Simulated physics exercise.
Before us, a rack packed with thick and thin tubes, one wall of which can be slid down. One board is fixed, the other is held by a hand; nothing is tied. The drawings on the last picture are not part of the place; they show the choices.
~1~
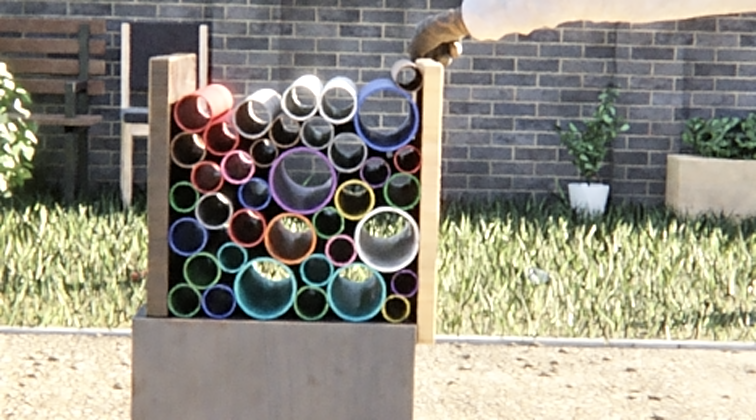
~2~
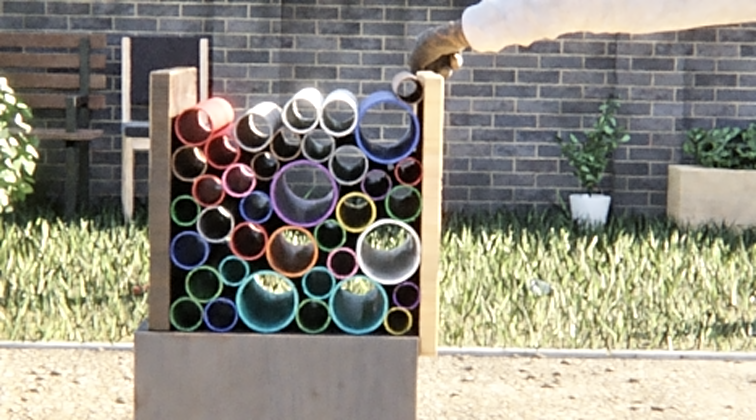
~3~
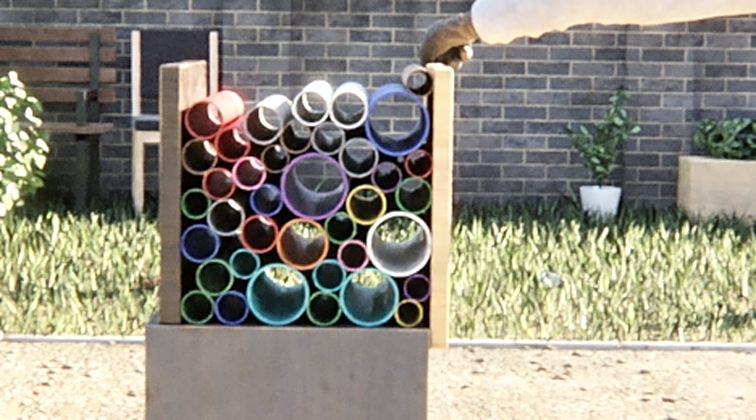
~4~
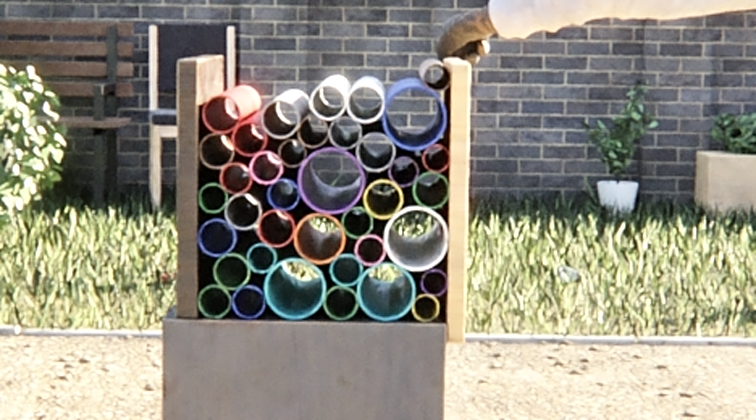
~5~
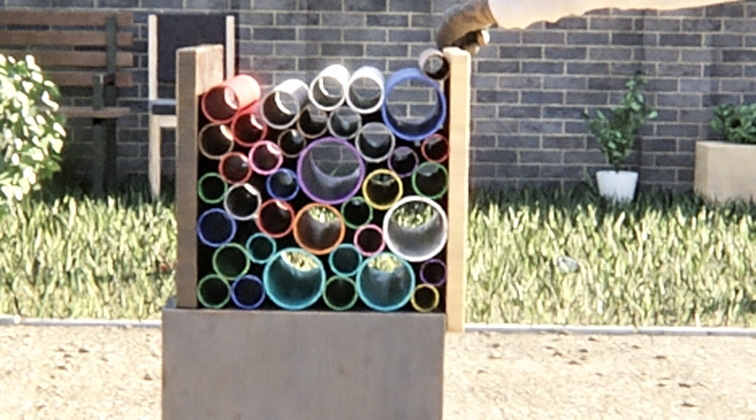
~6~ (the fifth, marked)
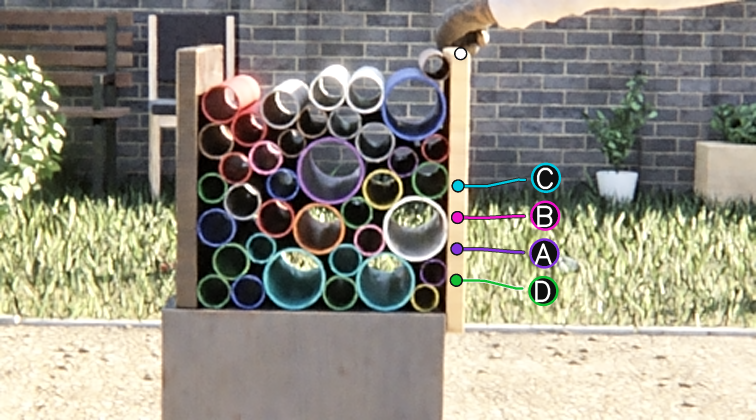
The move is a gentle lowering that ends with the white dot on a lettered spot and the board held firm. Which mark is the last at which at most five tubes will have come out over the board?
The last mark within the limit is C.
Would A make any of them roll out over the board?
Yes.
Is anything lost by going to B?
Yes, at B.
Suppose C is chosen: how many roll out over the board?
With C, four.
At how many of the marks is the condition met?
One of them.
On the marked copy, A at (457, 249); B at (458, 217); C at (458, 186); D at (456, 280); the white dot at (461, 54).
With C. Early on, top of the board (450, 114).
Further on, top of the board (449, 183).
At the end, top of the board (449, 185), four out over the board.
As for the rest, A more than five out over the board; B more than five out over the board; D more than five out over the board.
